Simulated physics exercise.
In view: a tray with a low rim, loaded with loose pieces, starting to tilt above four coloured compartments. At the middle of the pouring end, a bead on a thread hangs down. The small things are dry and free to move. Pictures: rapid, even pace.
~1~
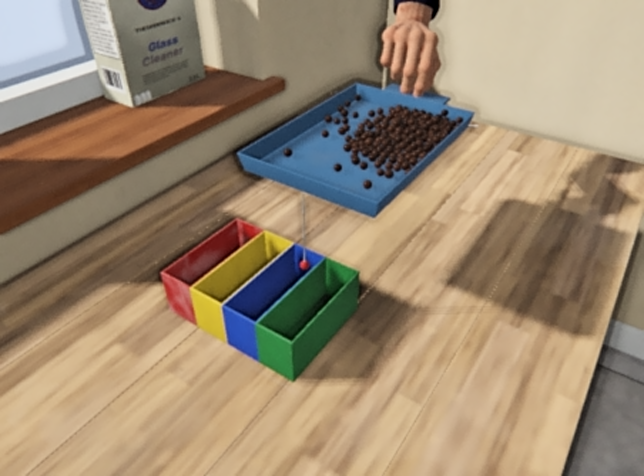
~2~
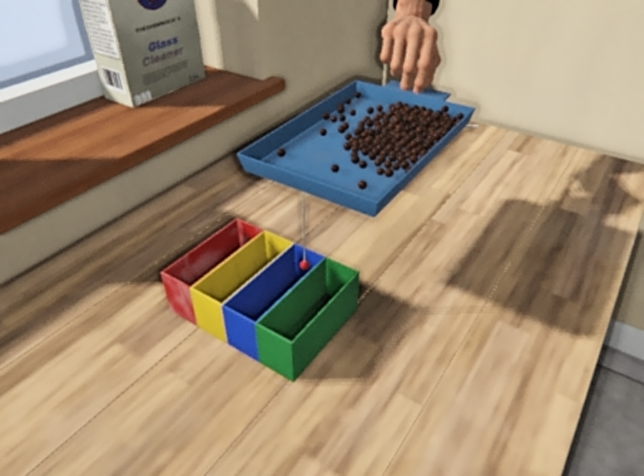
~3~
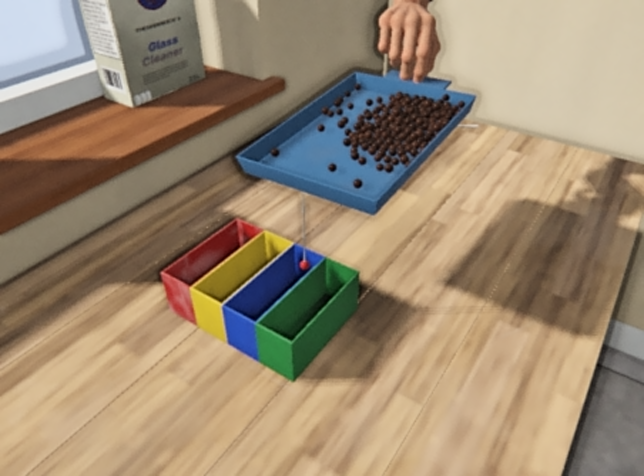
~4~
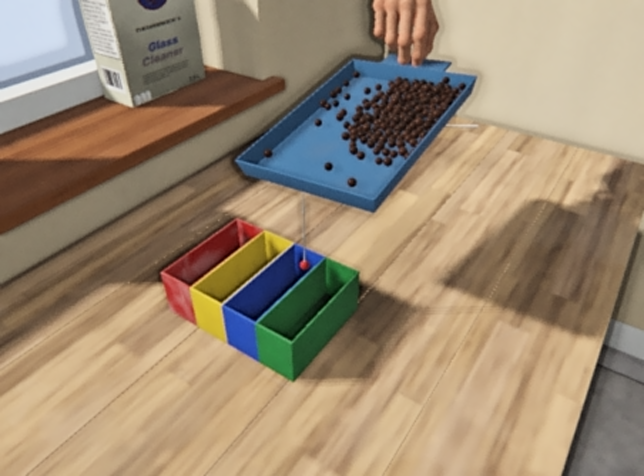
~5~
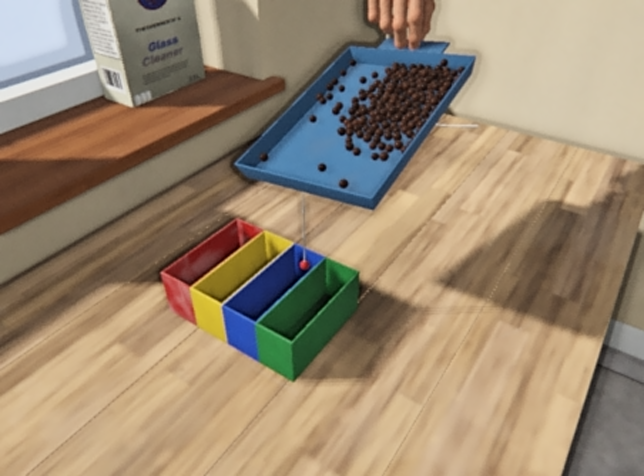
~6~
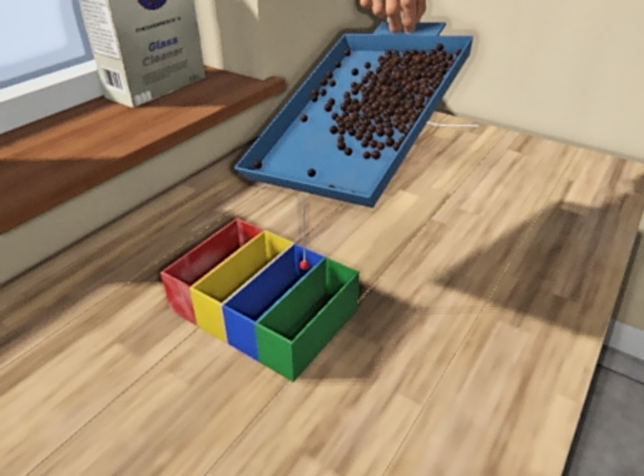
A blue tray of small dark brown balls rests level on a wooden counter behind red, yellow, blue and green compartments. A hand then raises its far end steadily, steepening the slope, and the balls begin shifting down the tray toward its lower near edge.
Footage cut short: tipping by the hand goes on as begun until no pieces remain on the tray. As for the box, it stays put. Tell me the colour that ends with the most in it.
That would be yellow.
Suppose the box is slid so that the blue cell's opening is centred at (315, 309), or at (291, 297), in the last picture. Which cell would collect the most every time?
So it's red for the first shift and the red cell for the second.
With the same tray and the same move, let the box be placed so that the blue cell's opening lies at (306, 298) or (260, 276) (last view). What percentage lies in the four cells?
First some 70, then 100 per cent.
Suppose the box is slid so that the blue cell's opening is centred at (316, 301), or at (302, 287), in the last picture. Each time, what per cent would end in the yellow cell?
Roughly 10 % and 20 %.
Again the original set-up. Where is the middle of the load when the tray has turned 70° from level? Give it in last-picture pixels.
Centre estimate: (247, 193).
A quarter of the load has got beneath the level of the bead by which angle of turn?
The tilt then is about 70°.
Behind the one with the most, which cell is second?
It's red that ends up second.
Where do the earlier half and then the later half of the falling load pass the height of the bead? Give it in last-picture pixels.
(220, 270), then (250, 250).
Just after the last frame, tray tipped steeply; roughly half on the tray; about a tenth in the yellow cell; about a tenth in the red cell; just a few in the blue cell; roughly a quarter falling or outside the box.
A moment on, tray tipped past a quarter turn; just a few on the tray; roughly half in the yellow cell; roughly a quarter in the red cell; about a tenth in the blue cell; just a few in the green cell; about a tenth falling or outside the box.
Further on, tray tipped past a quarter turn; roughly half in the yellow cell; roughly a quarter in the red cell; about a tenth in the blue cell; just a few in the green cell; about a tenth falling or outside the box.
When it is over, tray tipped past a quarter turn; roughly half in the yellow cell; roughly a quarter in the red cell; about a tenth in the blue cell; just a few in the green cell; about a tenth outside the box.
